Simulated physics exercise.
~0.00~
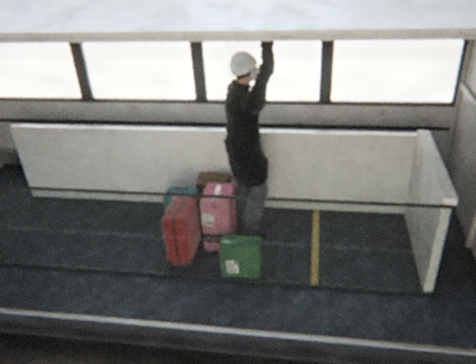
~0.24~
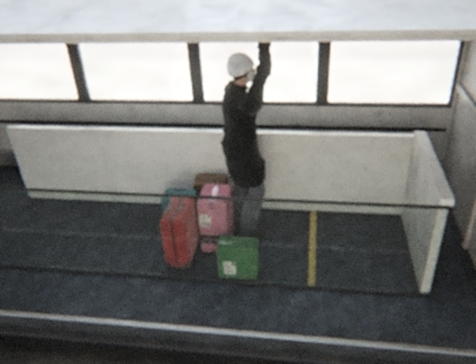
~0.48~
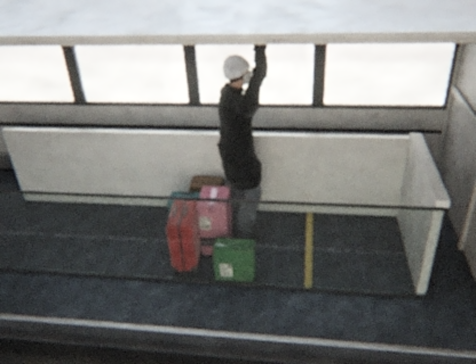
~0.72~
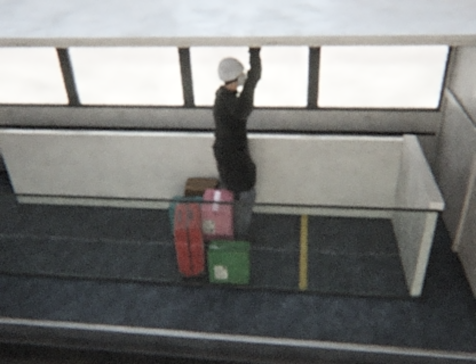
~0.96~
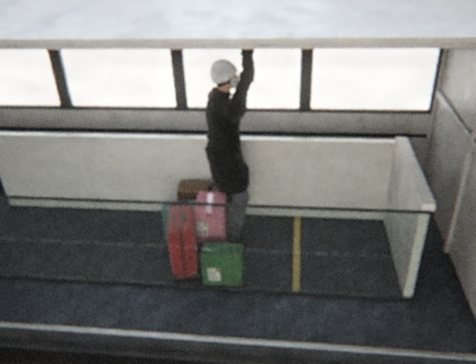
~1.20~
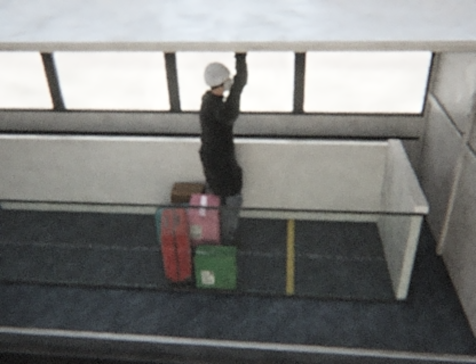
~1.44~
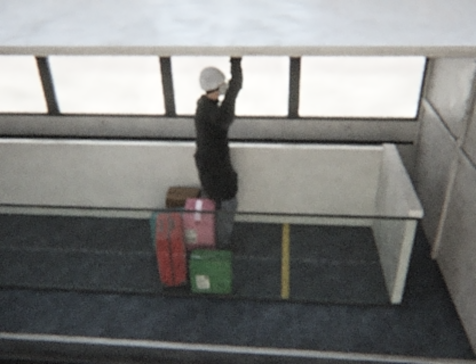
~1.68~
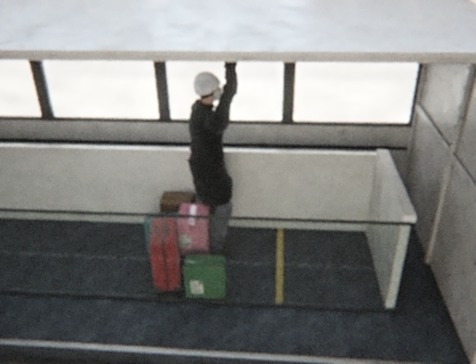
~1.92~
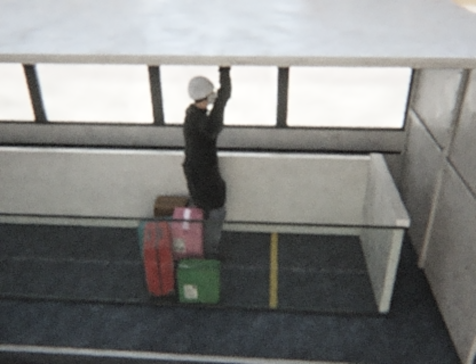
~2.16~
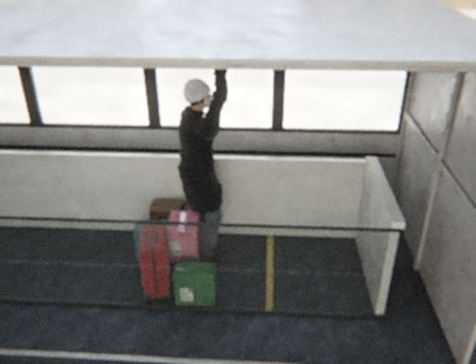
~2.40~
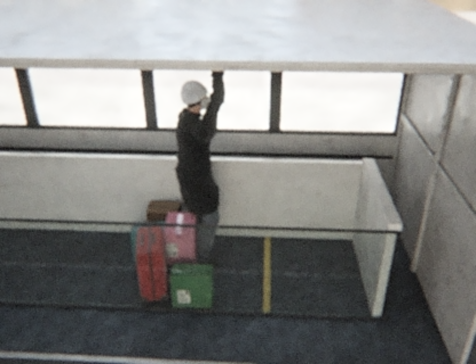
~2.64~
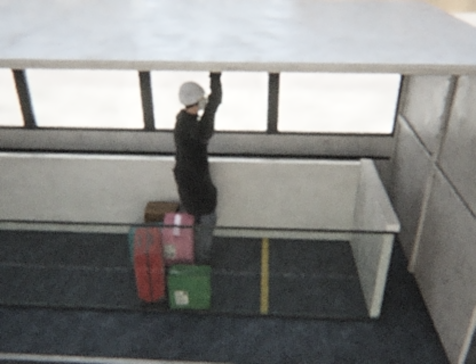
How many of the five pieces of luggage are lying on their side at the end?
None of them are lying on their side. All five pieces are still standing upright at the end.
At first, a passenger in a dark coat and pale cap stands in a bay with one arm raised to the rail, while red, teal, pink, green and brown luggage stands close by, left of a yellow line on the floor. The red case and the teal case behind it slide a little to the right, and the pink bag shifts very slightly. The green and brown pieces stay put, and so does the passenger. The luggage then holds still as the view pans slightly right. At the end, all of it is still upright and short of the yellow line.
